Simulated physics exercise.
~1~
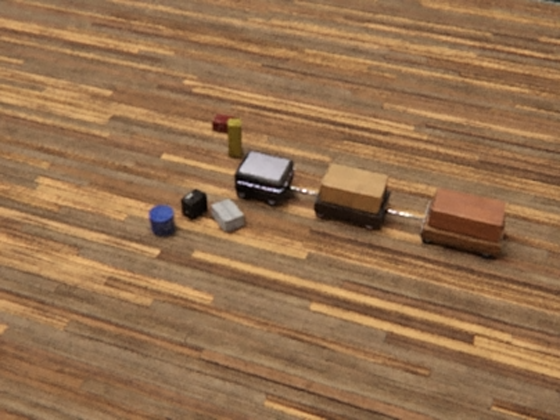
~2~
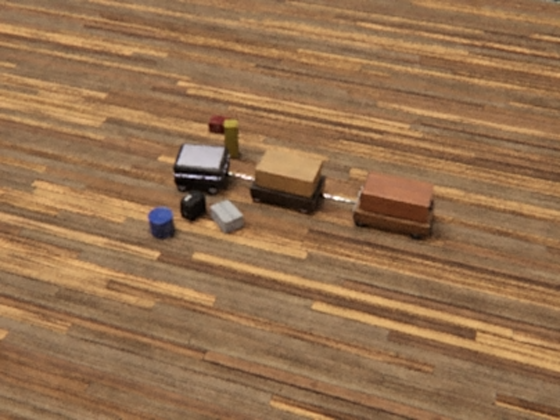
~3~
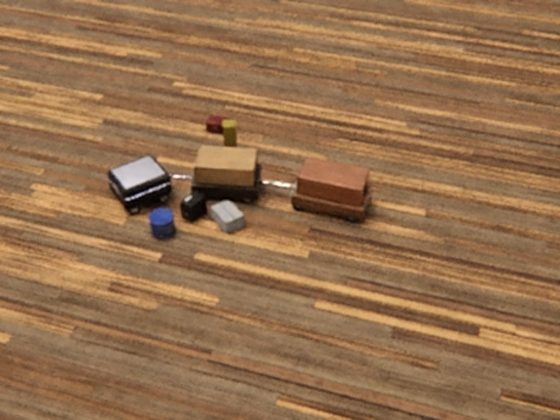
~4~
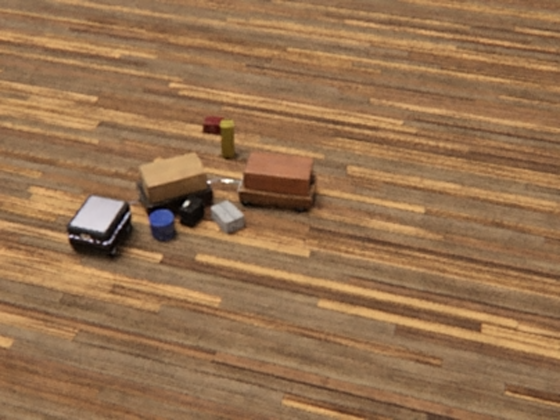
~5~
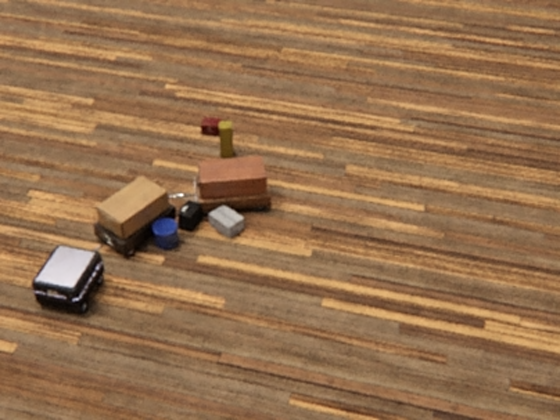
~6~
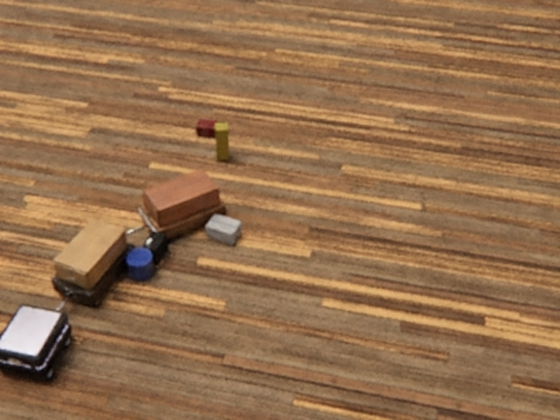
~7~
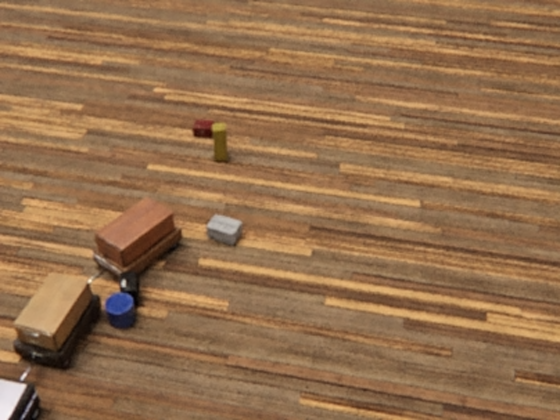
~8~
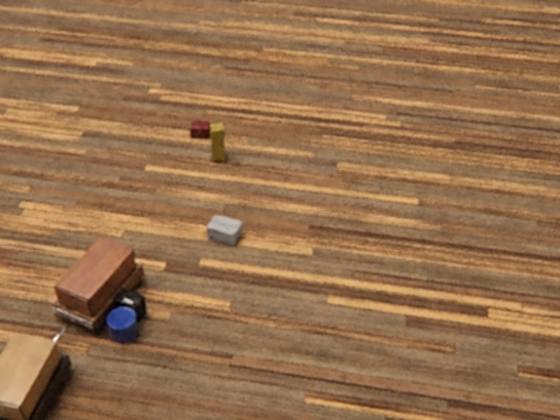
On a wood-plank floor, a tug pulling two loaded carts curves down-left, the carts pushing a black box and blue pail along.
